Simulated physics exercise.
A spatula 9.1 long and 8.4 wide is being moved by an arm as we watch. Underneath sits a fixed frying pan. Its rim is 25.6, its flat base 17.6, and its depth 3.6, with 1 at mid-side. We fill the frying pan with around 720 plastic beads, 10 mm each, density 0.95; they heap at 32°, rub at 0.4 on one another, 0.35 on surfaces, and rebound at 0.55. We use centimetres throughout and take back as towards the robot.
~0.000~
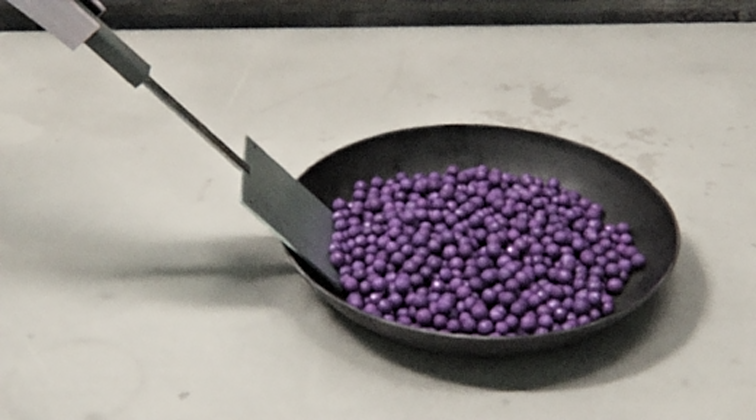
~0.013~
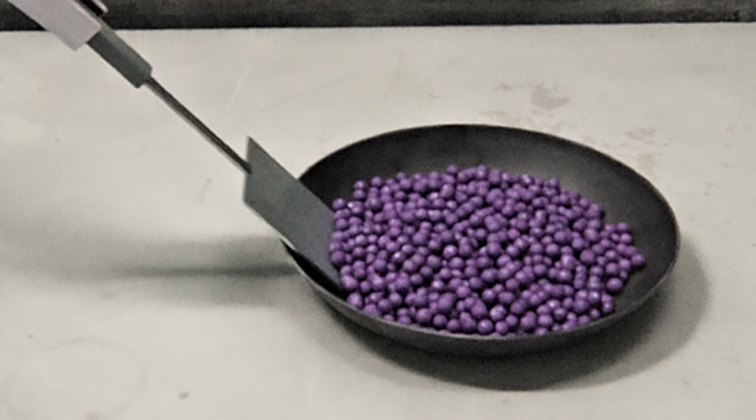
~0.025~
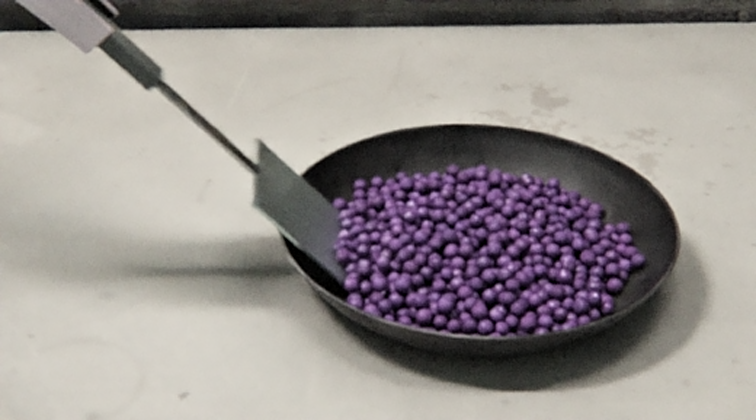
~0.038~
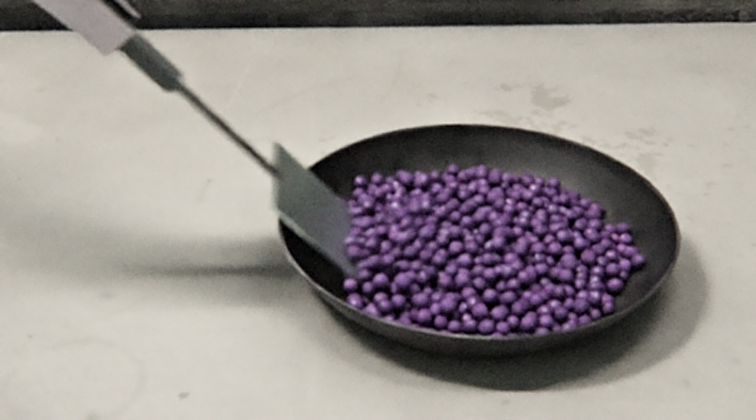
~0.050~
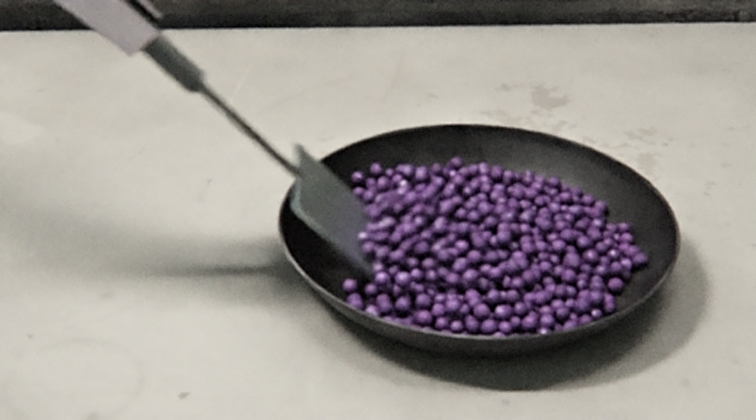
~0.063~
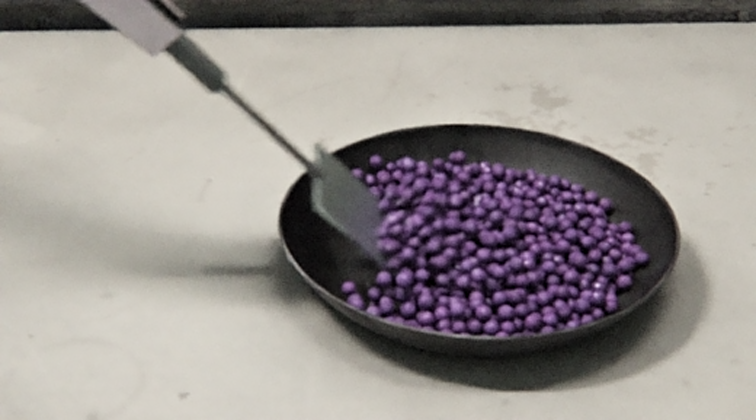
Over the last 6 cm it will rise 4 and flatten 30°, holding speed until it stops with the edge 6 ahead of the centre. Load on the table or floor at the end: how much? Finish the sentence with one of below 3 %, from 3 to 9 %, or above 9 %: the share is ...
The share is above 9 %.
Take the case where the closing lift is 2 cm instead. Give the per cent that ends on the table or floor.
About 5 per cent.
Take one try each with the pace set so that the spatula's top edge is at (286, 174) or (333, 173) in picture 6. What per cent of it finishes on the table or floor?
Try one roughly 0 per cent; try two roughly 15 per cent.
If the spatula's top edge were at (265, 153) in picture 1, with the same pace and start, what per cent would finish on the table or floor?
Roughly 15%.
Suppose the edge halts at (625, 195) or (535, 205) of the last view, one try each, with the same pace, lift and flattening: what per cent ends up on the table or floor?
Try 1: Approx. 25 %; try 2: Approx. 10 %.
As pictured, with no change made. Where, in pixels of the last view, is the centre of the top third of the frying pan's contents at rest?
Approximately at pixel (593, 232).
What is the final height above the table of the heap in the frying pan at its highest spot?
It reaches around 4.5 cm.
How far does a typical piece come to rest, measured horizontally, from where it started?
Near 3 cm, measured level.
After 0.09 s, sloping 48°, highest piece 7 above the table; 725 in the frying pan.
After 0.12 s, sloping 37°, highest piece 7 above the table; 725 in the frying pan.
After 0.34 s, sloping 18°, highest piece 5 above the table; 630 in the frying pan, 92 on the table or floor, 3 on the blade or in flight.
After 1.39 s, sloping 18°, highest piece 4 above the table; 629 in the frying pan, 96 on the table or floor.
In the end, 629 in the frying pan, 96 on the table or floor. That is 13 % on the table or floor.
